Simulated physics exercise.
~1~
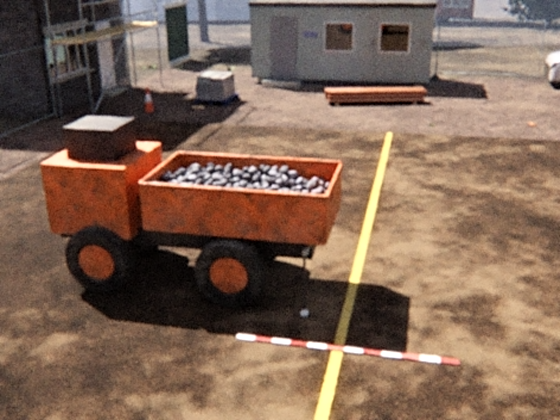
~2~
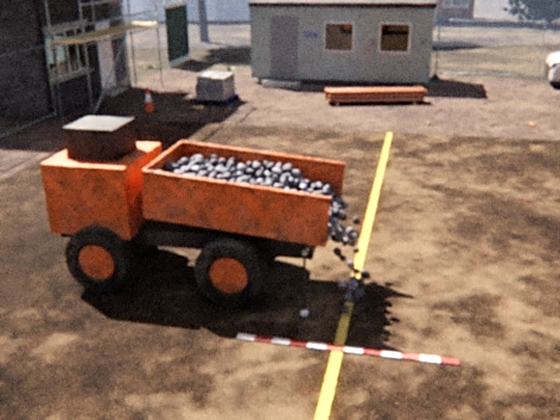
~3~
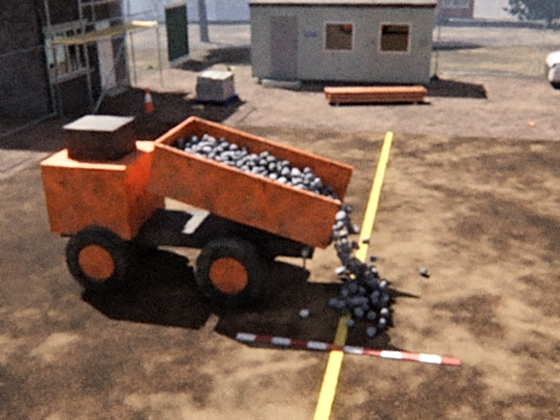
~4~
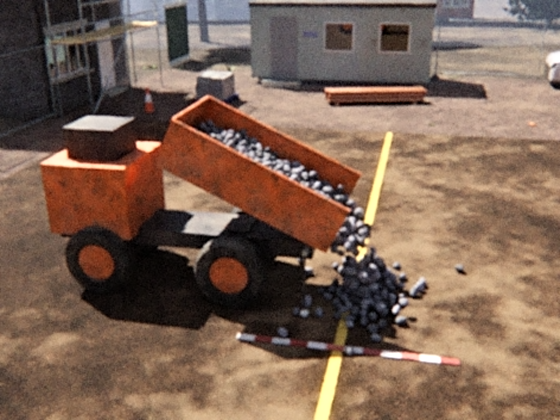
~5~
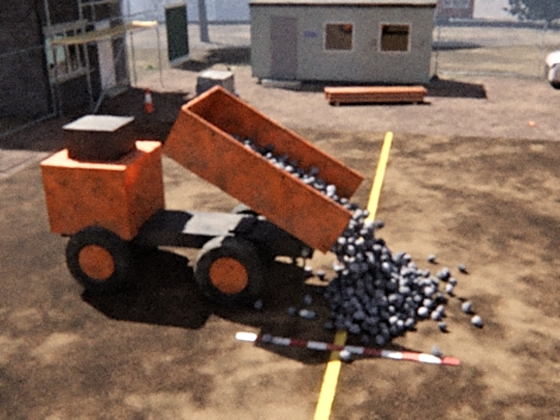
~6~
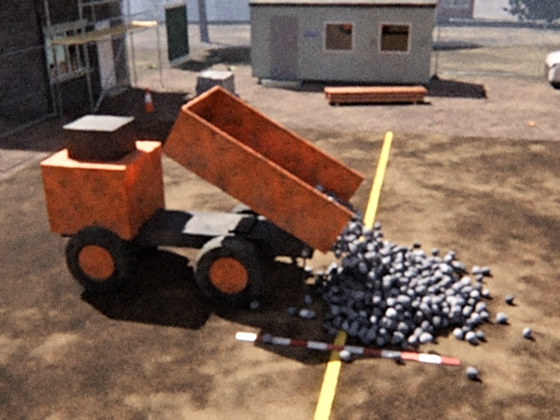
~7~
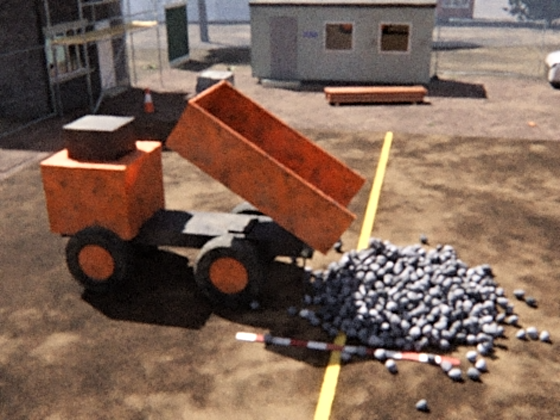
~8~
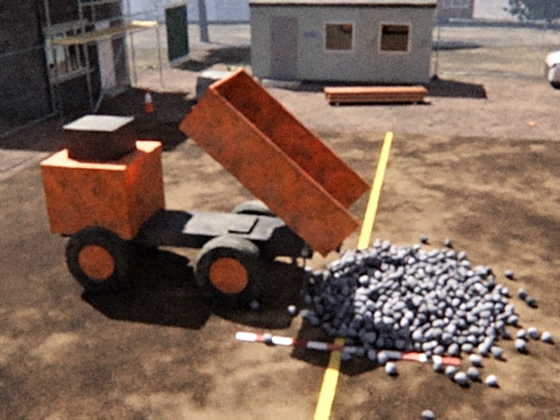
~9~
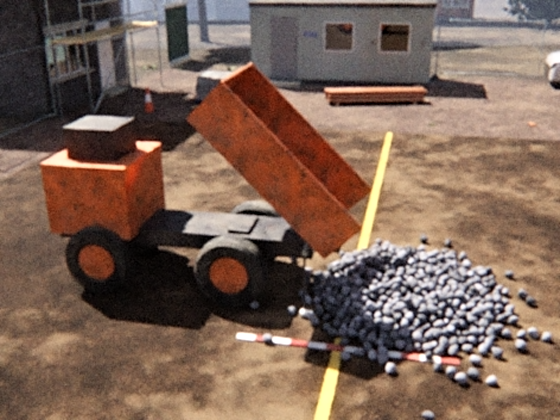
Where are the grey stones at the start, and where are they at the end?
At the start the stones sit in the orange truck's bed. At the end they lie lower and farther right, in a heap on the ground behind the truck, mostly past the yellow line.
